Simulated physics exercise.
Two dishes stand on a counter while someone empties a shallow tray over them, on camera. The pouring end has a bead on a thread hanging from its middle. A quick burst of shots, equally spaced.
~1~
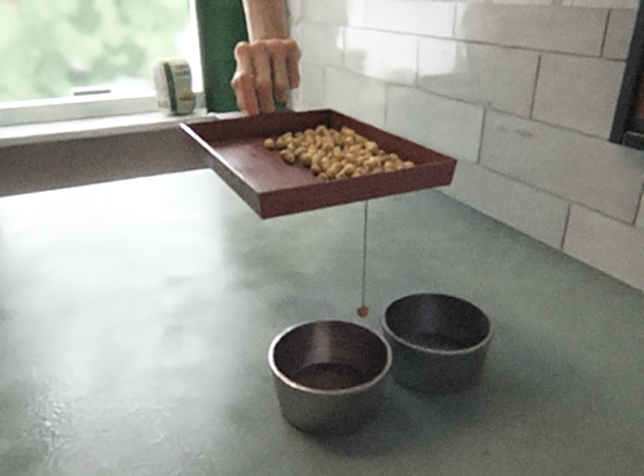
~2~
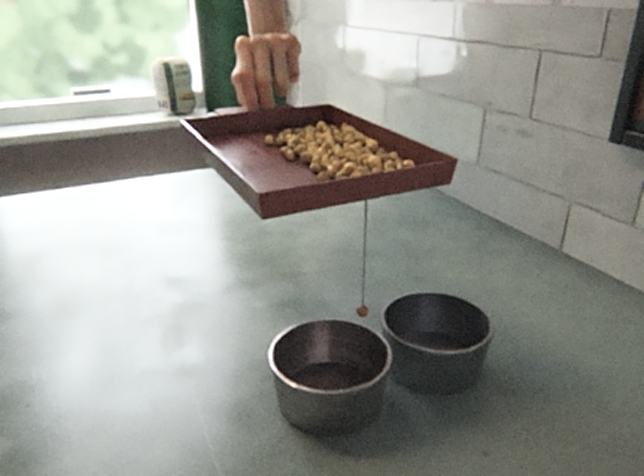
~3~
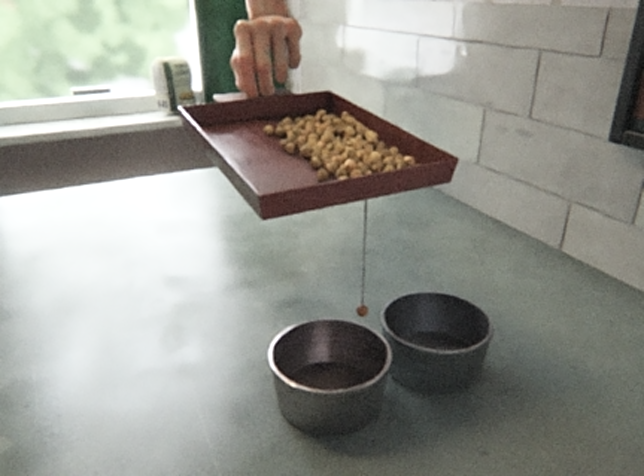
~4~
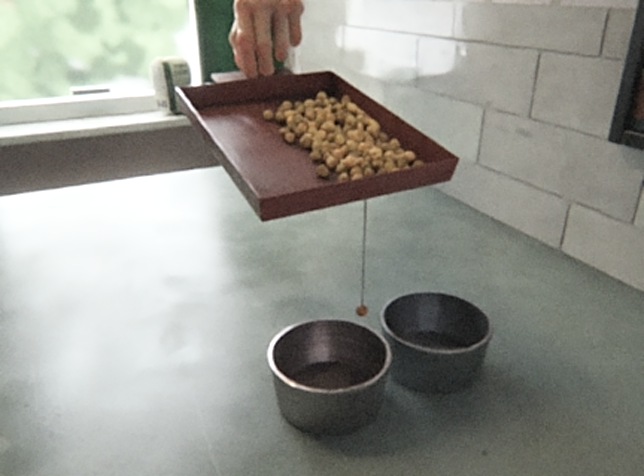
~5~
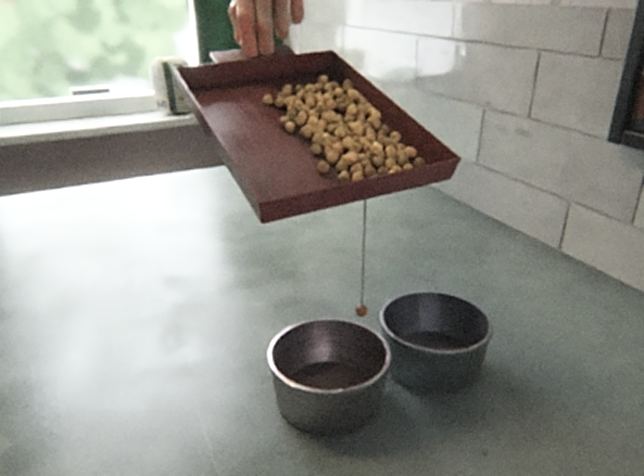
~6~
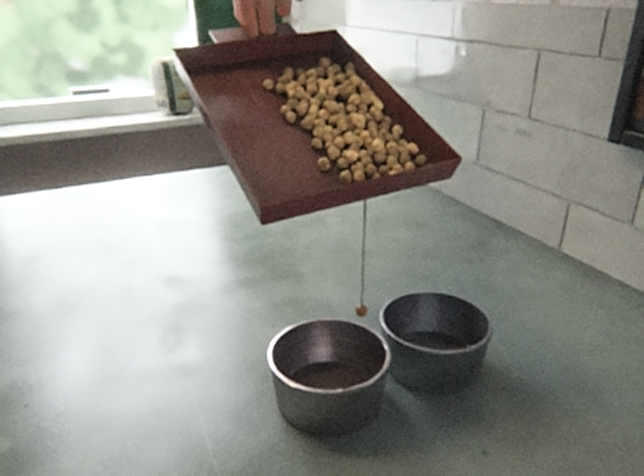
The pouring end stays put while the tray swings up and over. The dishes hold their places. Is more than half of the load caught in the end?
No.
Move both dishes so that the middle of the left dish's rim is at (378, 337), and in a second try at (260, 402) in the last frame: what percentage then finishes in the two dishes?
The first try gives 20 per cent, the second 70 per cent.
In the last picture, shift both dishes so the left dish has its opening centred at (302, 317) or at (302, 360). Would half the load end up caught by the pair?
Try 1: A lesser share; try 2: A lesser share.
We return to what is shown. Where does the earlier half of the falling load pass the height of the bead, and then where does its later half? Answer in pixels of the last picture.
(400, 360) first, (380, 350) later.
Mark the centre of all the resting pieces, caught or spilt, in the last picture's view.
(387, 437).
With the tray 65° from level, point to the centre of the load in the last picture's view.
Look close to (360, 149) in the last picture.
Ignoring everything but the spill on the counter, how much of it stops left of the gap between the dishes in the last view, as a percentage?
Near 30 in a hundred.
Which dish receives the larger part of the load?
The one that comes out ahead is the leftward one.
Soon, tray tipped steeply; nearly all on the tray; a stray few in the air.
A while on, tray tipped past a quarter turn; nearly all on the tray; a stray few in the left dish; a stray few outside both; a stray few in the air.
Towards the end, tray tipped past a quarter turn; about a quarter in the left dish; a small part in the right dish; about two thirds outside both; a stray few in the air.
Finally, tray tipped past a quarter turn; about a quarter in the left dish; a small part in the right dish; about two thirds outside both.
